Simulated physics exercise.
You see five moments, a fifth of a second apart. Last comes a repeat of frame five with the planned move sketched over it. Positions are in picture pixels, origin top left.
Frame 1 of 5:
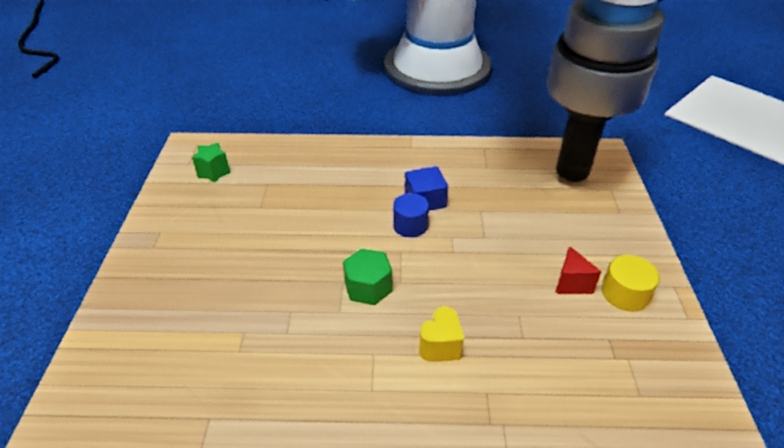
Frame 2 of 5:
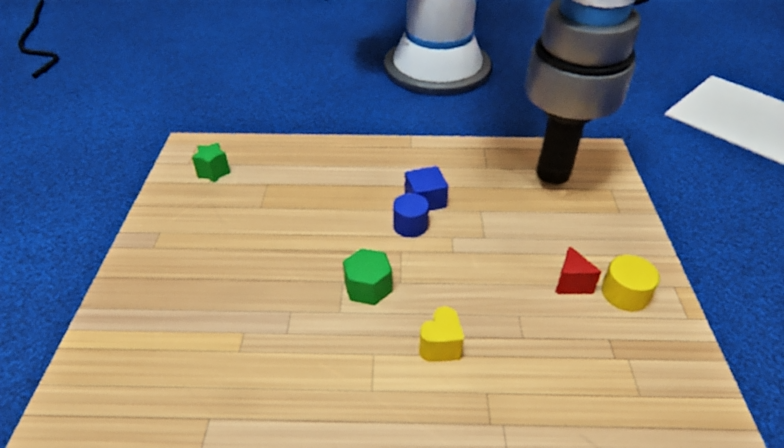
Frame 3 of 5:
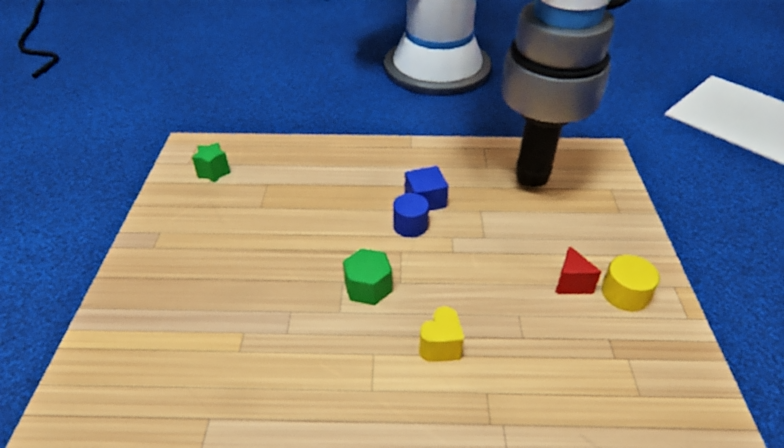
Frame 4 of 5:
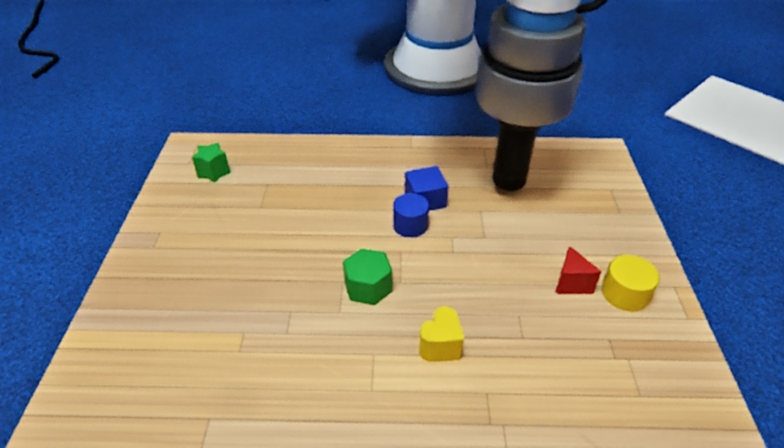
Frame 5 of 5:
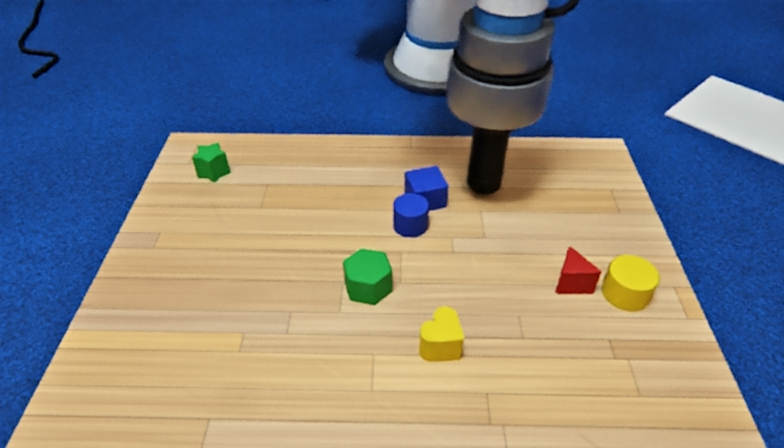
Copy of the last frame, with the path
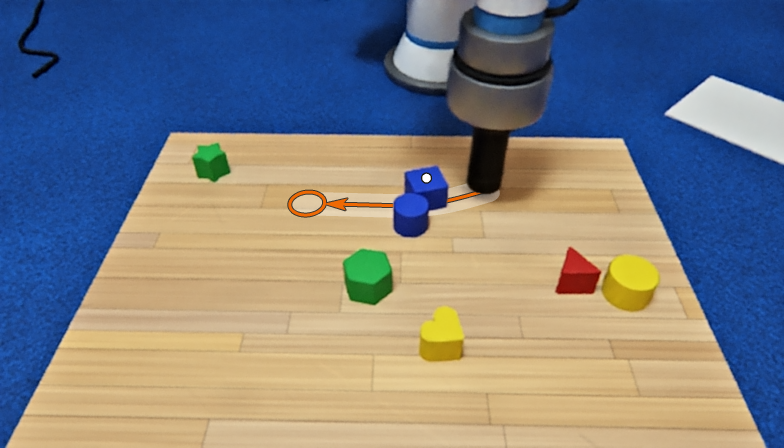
The clip opens on a wooden board holding green, blue, red and yellow blocks, with a robot arm's dark post near the upper right. The post moves steadily left along the far side, ending just right of the blue square block, while all the blocks stay still.
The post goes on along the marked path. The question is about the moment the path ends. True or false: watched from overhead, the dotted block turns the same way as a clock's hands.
The statement is correct.
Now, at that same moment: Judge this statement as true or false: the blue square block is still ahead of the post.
It is true.
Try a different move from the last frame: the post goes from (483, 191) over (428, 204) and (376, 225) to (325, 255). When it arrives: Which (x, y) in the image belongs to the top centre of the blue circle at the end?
By then it is at (390, 228).
The line goes from (483, 191) via (428, 204) and (367, 205), ending at (307, 203); the dot is on the blue square block.
The first path, step by step. One third of the way, post at (428, 197); blue square block at (393, 179), turned 25° clockwise.
Two thirds of the way, post at (366, 198); blue circle at (405, 208); blue square block at (332, 175), turned 45° clockwise.
At the end, post at (306, 196); blue circle at (405, 208); blue square block at (281, 166), turned 65° clockwise.
